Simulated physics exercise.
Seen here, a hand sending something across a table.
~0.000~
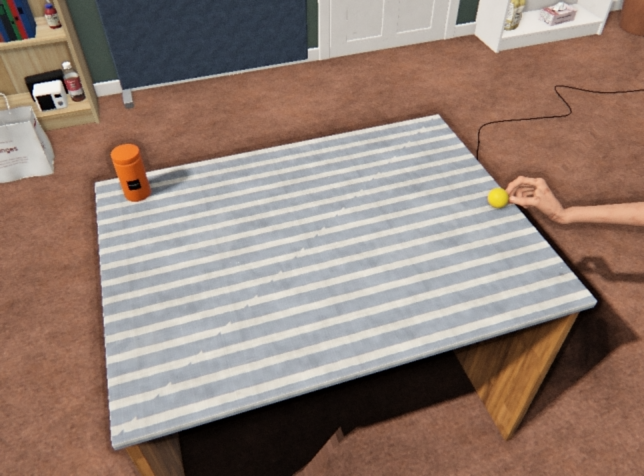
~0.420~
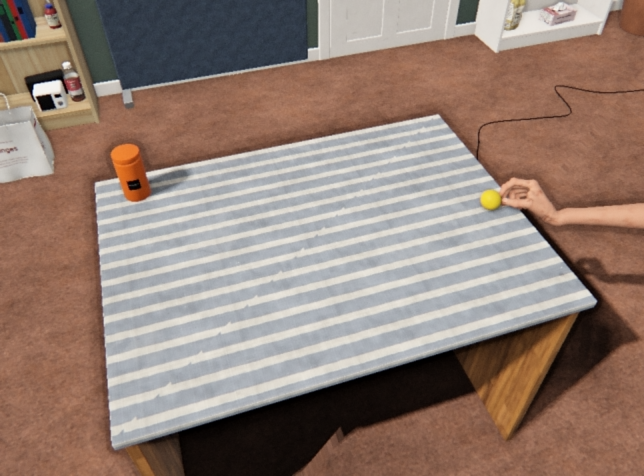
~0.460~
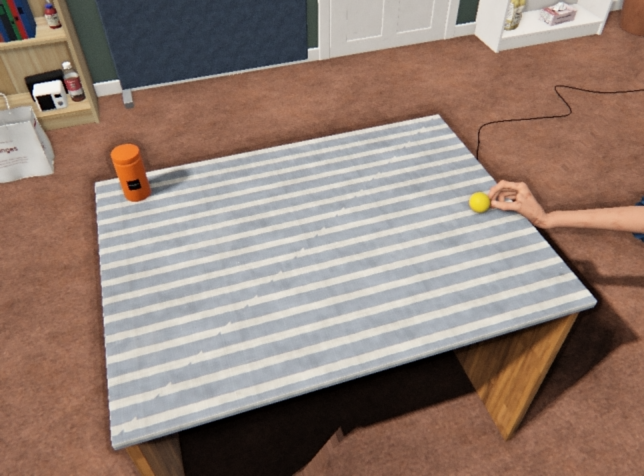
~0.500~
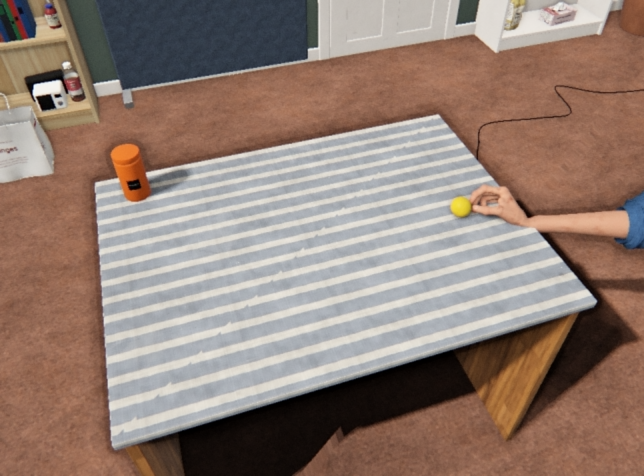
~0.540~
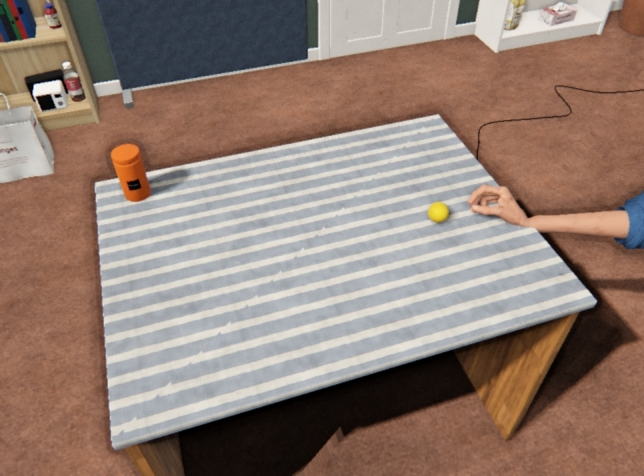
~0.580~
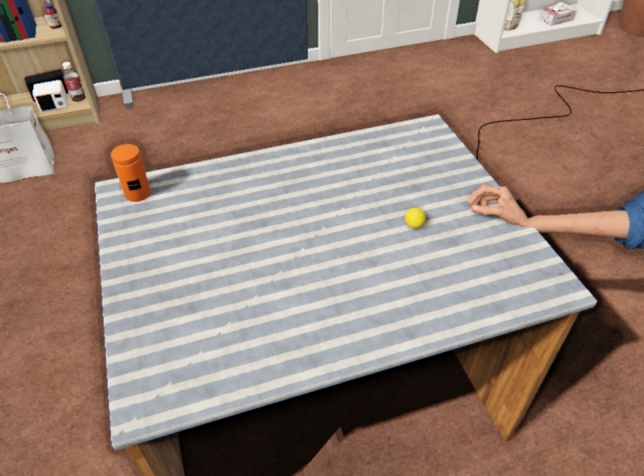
A small yellow lemon, held at the fingertips of a hand reaching in from the right, slides leftward and slightly toward the viewer across a table, then leaves the fingers and keeps moving while the hand stays still. The table, covered in grey-blue and white stripes, has an orange canister at its far left corner. The unmoving, raised view shows a brown-carpeted room with shelves and a white door behind.
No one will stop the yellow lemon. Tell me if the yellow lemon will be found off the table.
The yellow lemon falls off the table.
After 0.88 s, yellow lemon shifted well along near (236, 261).
After 1.28 s, yellow lemon now off the table.
After 1.68 s, things are still on the move.
In the end (1.9 s), off the table, yellow lemon.
